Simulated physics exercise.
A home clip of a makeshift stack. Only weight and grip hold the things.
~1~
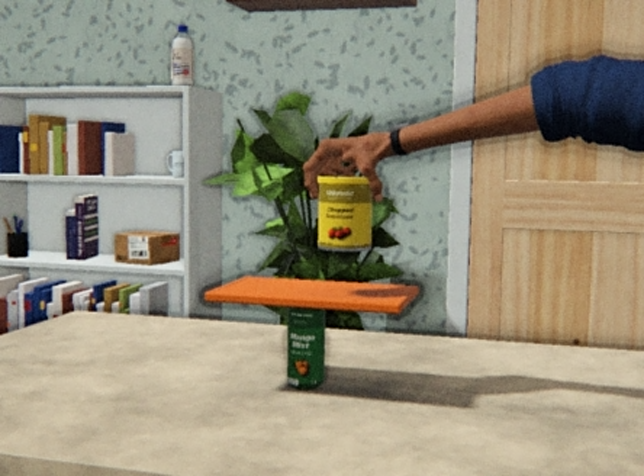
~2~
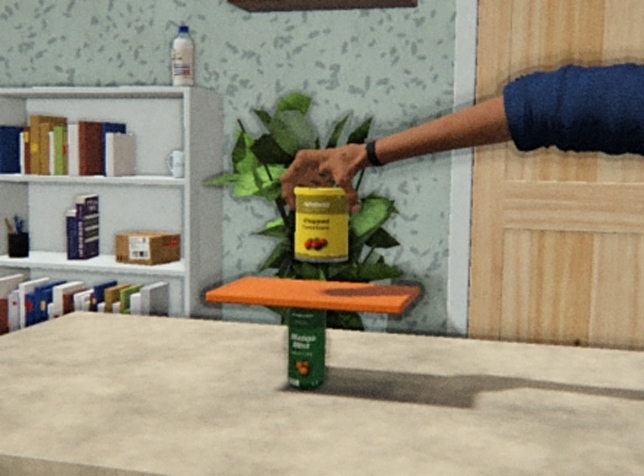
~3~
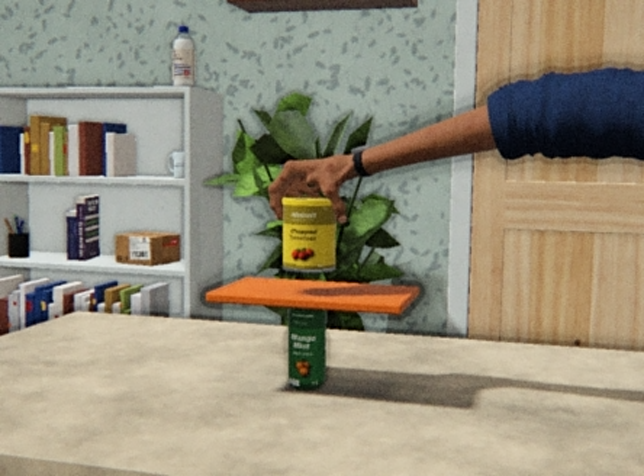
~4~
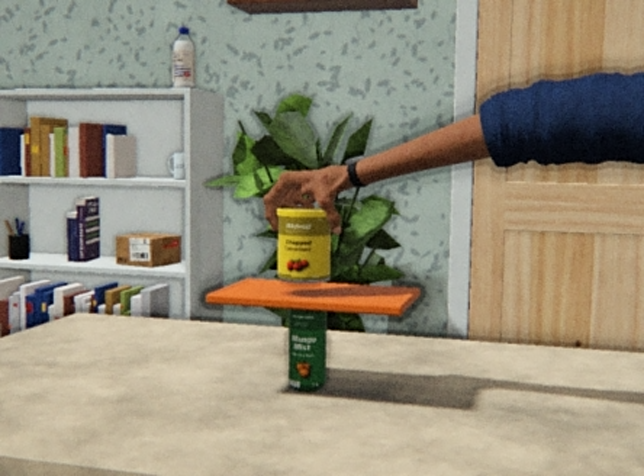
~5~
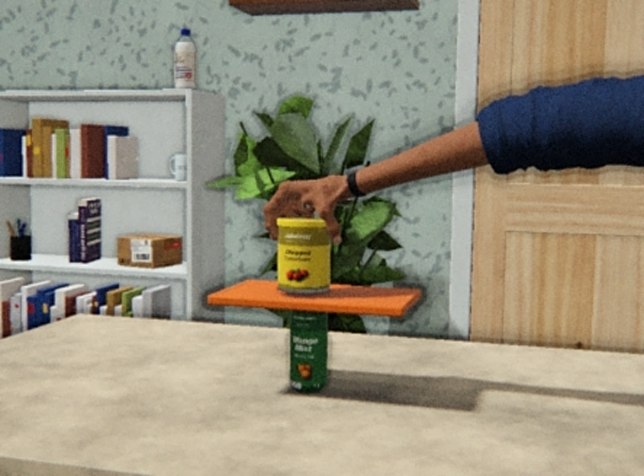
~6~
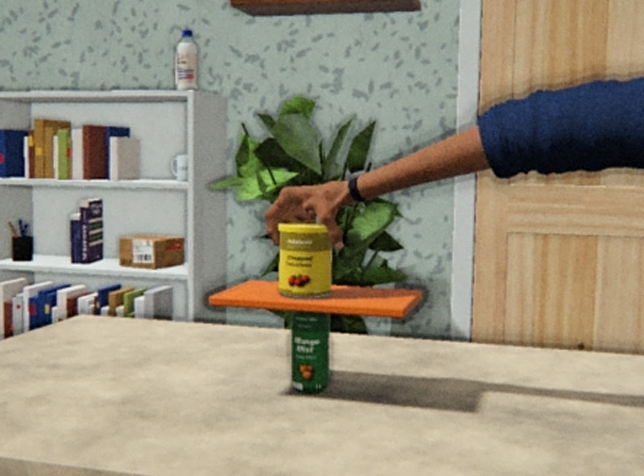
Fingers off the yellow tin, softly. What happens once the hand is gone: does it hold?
Here the stack stays up.
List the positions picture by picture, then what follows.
On its way; yellow tin (345, 213); green can (306, 342), in the first frame.
On its way; yellow tin (322, 224); green can (307, 343), in the second frame.
On its way; yellow tin (309, 234); green can (307, 343), in the third frame.
On its way; yellow tin (305, 245); green can (308, 344), in the fourth frame.
On its way; yellow tin (304, 254); green can (309, 346), in the fifth frame.
In place under the hand; yellow tin (306, 260); green can (310, 347), in the sixth frame.
Then, 0.20 s past the last view, nothing moves.
Then, 0.40 s past the last view, yellow tin resting near (306, 260).
Finally, all 3 still in place. Final places as the last picture's camera would see them, yellow tin near (306, 260). The stack keeps its balance.
